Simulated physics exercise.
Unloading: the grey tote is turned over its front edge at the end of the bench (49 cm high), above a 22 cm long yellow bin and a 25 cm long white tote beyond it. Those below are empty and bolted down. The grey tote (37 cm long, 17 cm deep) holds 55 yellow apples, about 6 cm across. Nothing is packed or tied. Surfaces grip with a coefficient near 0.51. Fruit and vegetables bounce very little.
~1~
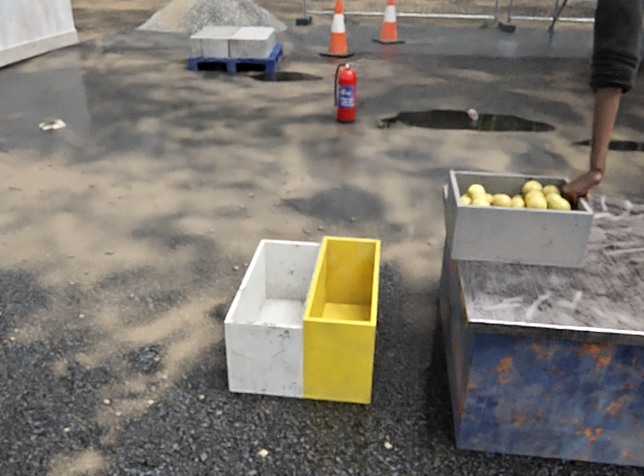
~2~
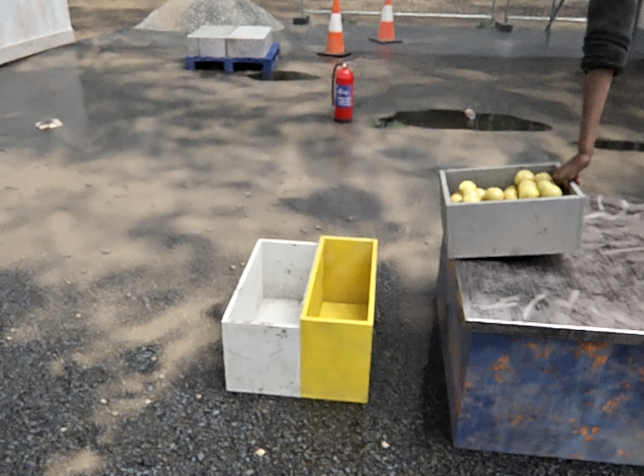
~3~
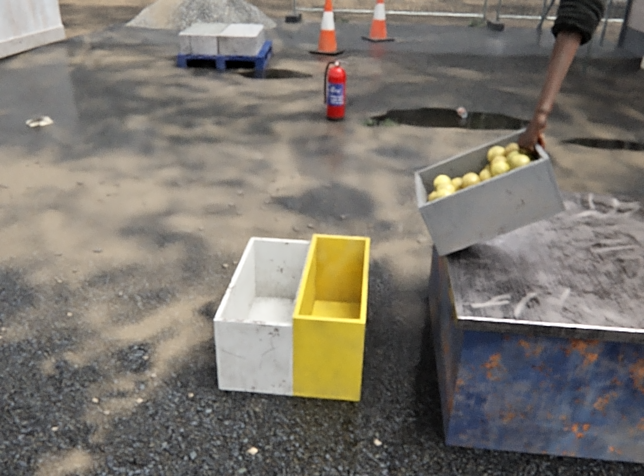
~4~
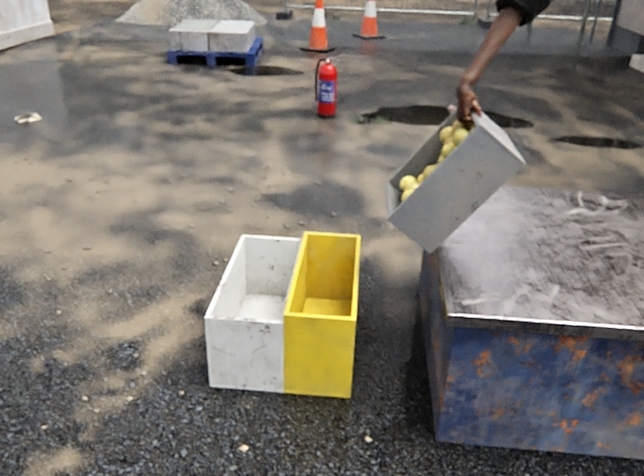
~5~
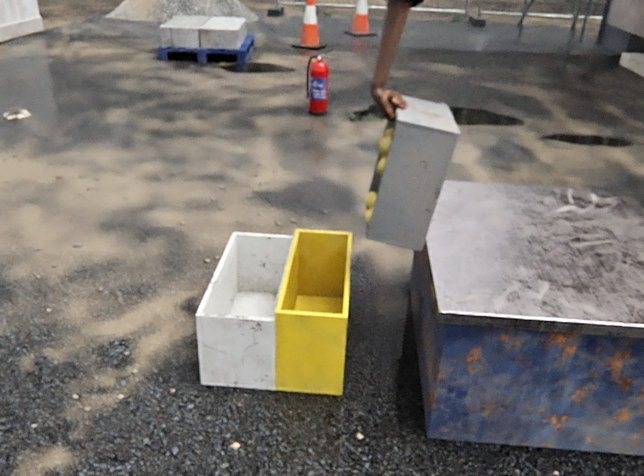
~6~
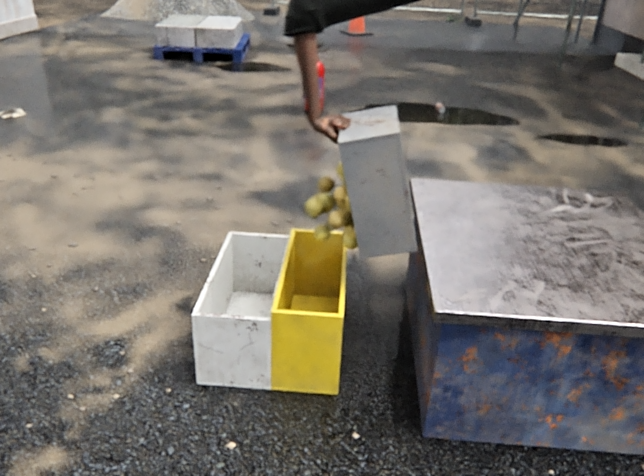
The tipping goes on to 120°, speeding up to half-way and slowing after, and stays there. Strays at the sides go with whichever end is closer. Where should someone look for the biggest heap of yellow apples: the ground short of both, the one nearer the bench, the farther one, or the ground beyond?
Look in the nearer one, the yellow bin.
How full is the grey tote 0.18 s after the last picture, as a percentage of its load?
Some 30 per cent.
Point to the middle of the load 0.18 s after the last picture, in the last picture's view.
At about (324, 249).
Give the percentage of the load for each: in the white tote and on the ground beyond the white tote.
Roughly 15 and 0 per cent.
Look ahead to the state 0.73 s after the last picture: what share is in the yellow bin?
About 85 per cent.
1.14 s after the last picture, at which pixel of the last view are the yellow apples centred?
At about (305, 330).
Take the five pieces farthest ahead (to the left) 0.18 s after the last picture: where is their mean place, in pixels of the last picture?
Near (251, 278).
Then, 0.18 s after the last picture, tilt 120°; 16 still in the grey tote, 19 in the yellow bin, 3 in the white tote and 17 in the air.
Then, 0.41 s after the last picture, tilt 120°; 42 in the yellow bin, 6 in the white tote and 7 in the air.
Then, 0.73 s after the last picture, tilt 120°; 47 in the yellow bin, 7 in the white tote and 1 on the ground beyond the white tote.
Outcome (1.14 s after the last picture), 47 in the yellow bin, 7 in the white tote and 1 on the ground beyond the white tote.
